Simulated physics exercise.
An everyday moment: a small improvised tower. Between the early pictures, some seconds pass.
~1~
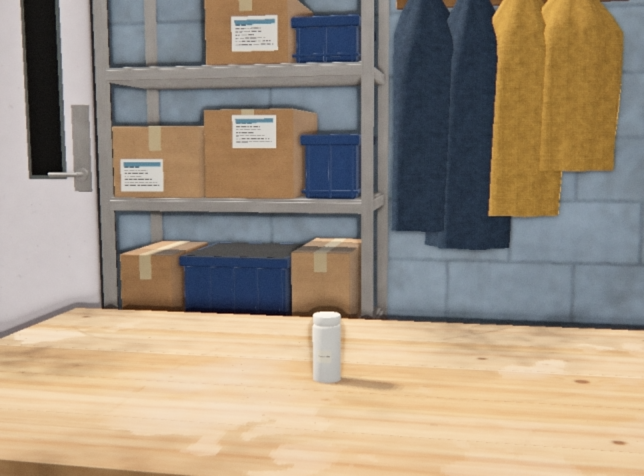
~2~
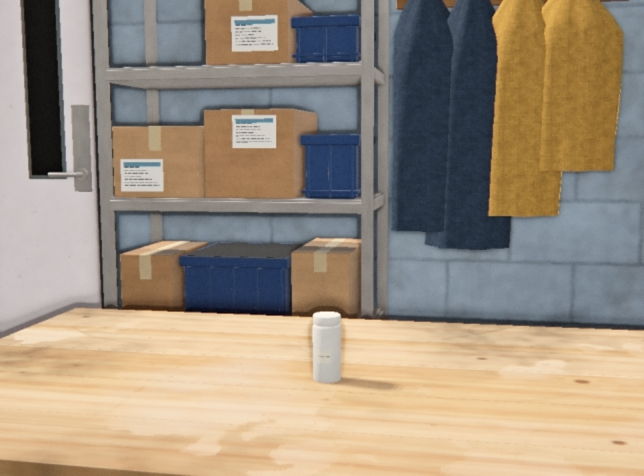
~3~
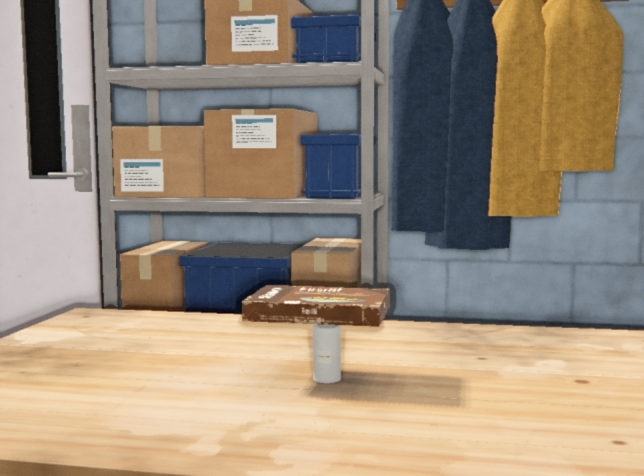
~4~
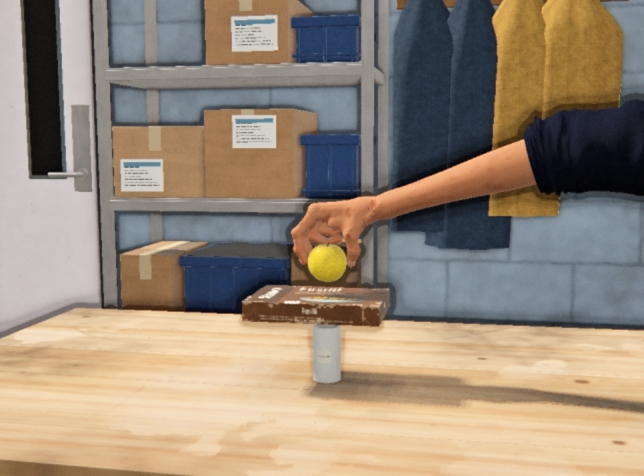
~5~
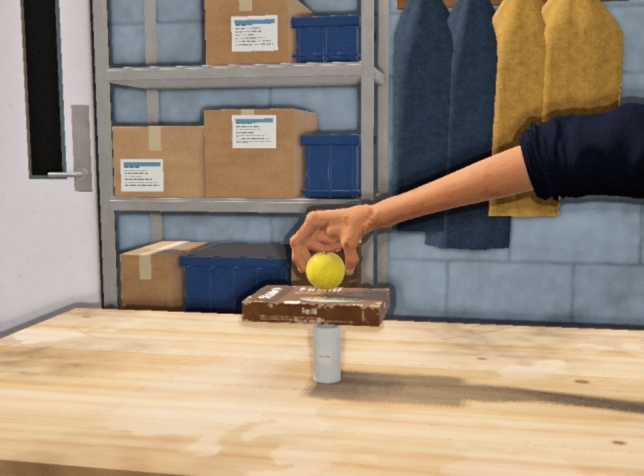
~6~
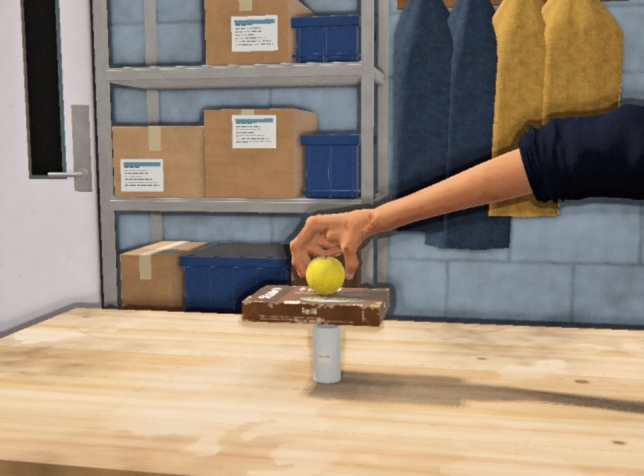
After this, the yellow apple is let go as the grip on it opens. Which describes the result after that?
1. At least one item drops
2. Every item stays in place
The answer is 2.
Then, 0.30 s on from there, no change.
Then, 0.70 s on from there, yellow apple resting near (325, 276).
In the end, all 3 unmoved. At the end, from the last picture's camera, yellow apple near (325, 276). The stack keeps its balance.
